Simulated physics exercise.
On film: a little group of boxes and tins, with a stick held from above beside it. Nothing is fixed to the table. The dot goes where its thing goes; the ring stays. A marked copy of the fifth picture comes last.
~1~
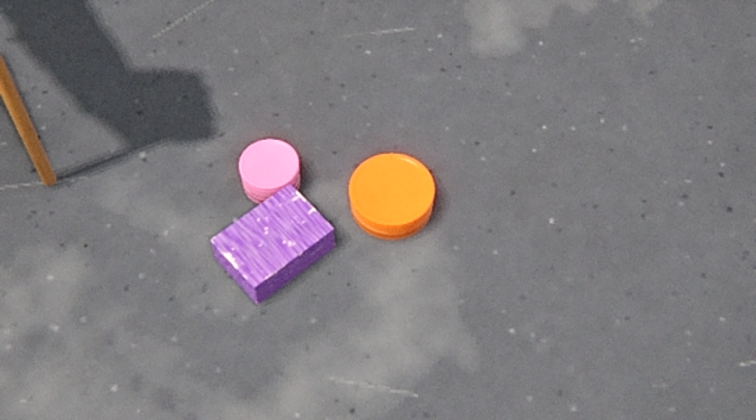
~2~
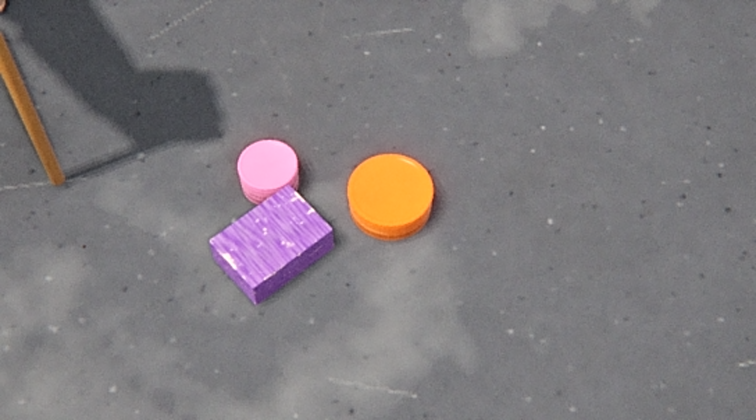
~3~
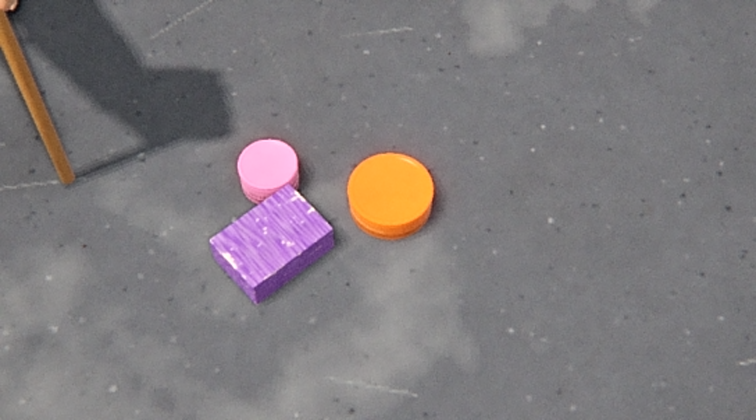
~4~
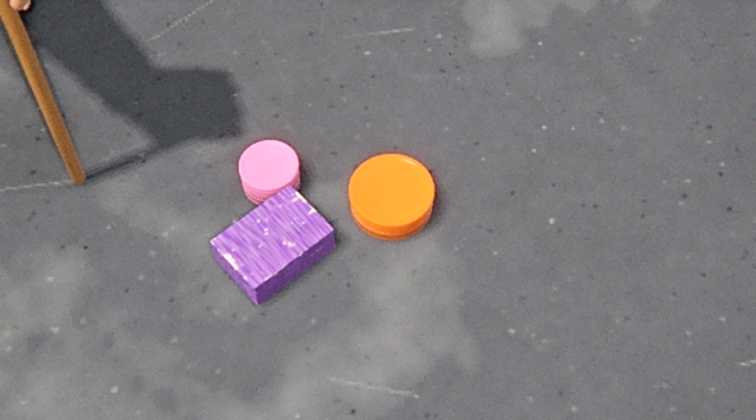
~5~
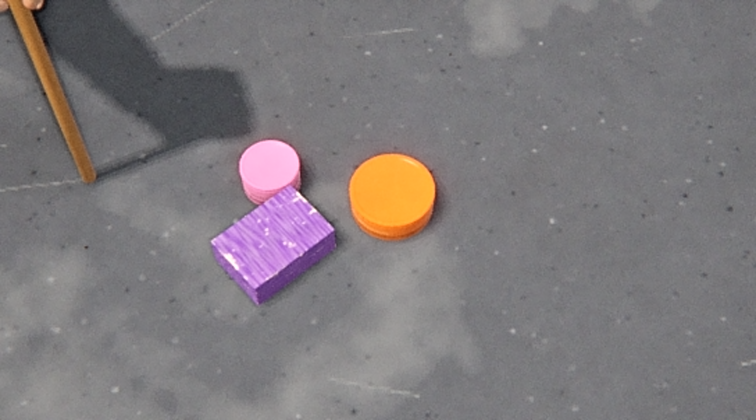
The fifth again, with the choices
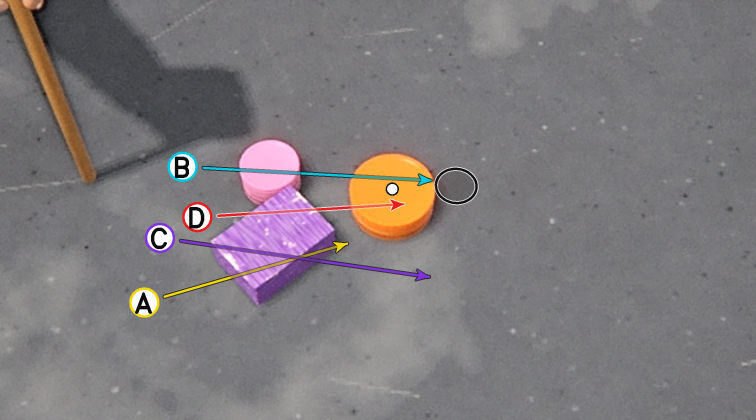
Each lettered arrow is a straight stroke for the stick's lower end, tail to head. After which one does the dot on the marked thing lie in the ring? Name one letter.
Stroke D brings the dot into the ring.
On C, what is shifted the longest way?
The purple block.
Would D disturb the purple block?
Yes.
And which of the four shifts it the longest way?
A.
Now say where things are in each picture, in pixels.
Purple block (274, 243); orange tub (392, 197); pink tub (270, 172), in the first picture.
Pink tub (269, 173); purple block (272, 243), in the second picture.
Orange tub (391, 197); pink tub (269, 173), in the third picture.
Purple block (274, 244); orange tub (392, 198), in the fourth picture.
Pink tub (271, 174); purple block (274, 244); orange tub (393, 198), in the fifth picture.
On the marked copy, A from (165, 297) to (347, 244); B from (204, 168) to (431, 181); C from (181, 241) to (429, 277); D from (218, 216) to (403, 204); the ring at (456, 185); the white dot at (393, 189).
With D. Early on, foot of the stick (286, 213); orange tub (393, 198); purple block (280, 247).
Further on, foot of the stick (354, 209); orange tub (403, 197); purple block (287, 250).
At the end, foot of the stick (403, 205); orange tub (452, 194); purple block (287, 250); the dot on the orange tub is in the ring.
As for the rest, A leaves the dotted thing at (454, 148); B leaves the dotted thing at (430, 215); C leaves the dotted thing at (396, 197).
